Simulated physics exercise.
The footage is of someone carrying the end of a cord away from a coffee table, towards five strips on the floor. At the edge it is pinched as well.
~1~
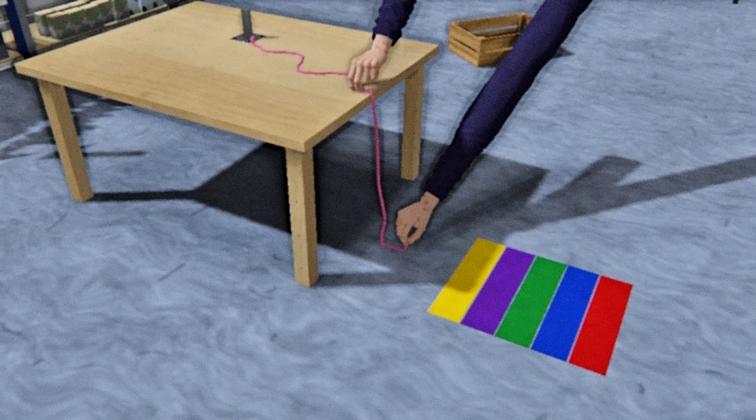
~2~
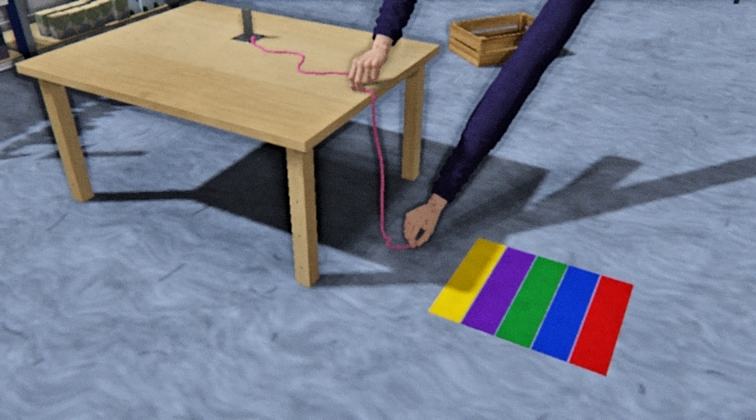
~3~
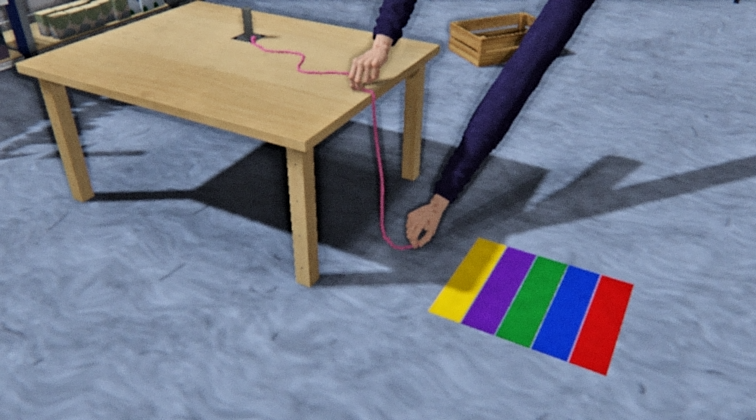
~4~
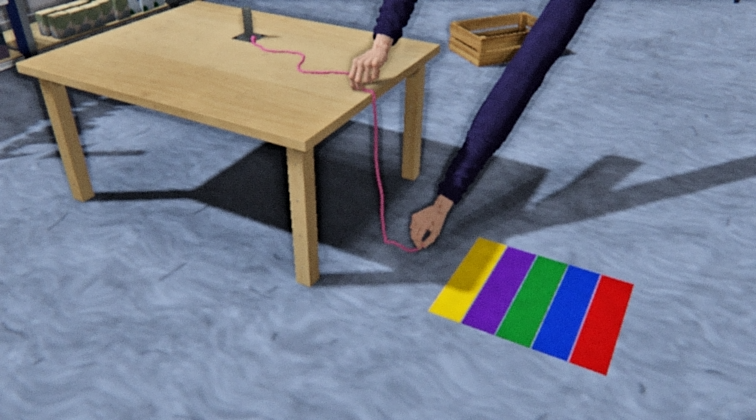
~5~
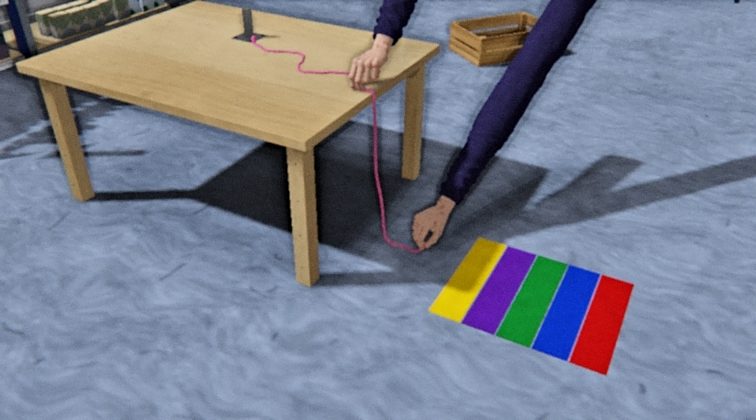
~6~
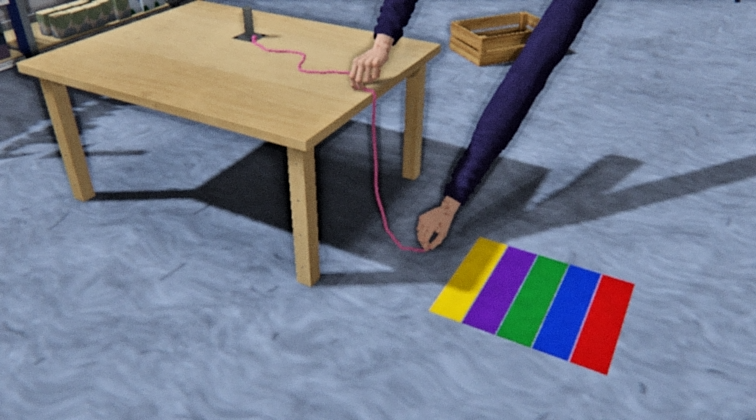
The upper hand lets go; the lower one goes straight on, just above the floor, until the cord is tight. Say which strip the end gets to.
It gets to the blue strip.
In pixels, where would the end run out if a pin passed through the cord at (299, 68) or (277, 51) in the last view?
(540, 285); (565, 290).
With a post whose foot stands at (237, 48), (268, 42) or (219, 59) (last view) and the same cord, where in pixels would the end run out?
Around (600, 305), then (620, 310), then (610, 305).
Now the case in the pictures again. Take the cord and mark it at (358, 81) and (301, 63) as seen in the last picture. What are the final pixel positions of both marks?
End: (397, 101) and then (328, 64).
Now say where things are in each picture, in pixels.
The first picture shows end (408, 242); yellow (453, 302); purple (486, 313); green (520, 325); blue (555, 338); red (593, 351).
The second picture shows end (416, 245); cord through (260, 47) (303, 60) (335, 73) (373, 98) (382, 165) (382, 227).
The third picture shows end (418, 245).
The fourth picture shows end (422, 246); cord through (261, 47) (303, 59) (335, 73) (373, 97) (377, 164) (383, 227).
The fifth picture shows end (424, 247).
The sixth picture shows end (429, 248); cord through (261, 46) (304, 59) (336, 72) (374, 97) (376, 163) (386, 227).
A little later, end near (510, 274); over purple.
Next, end near (553, 287); over green.
When it is tight, end near (580, 296); over blue. The blue one.
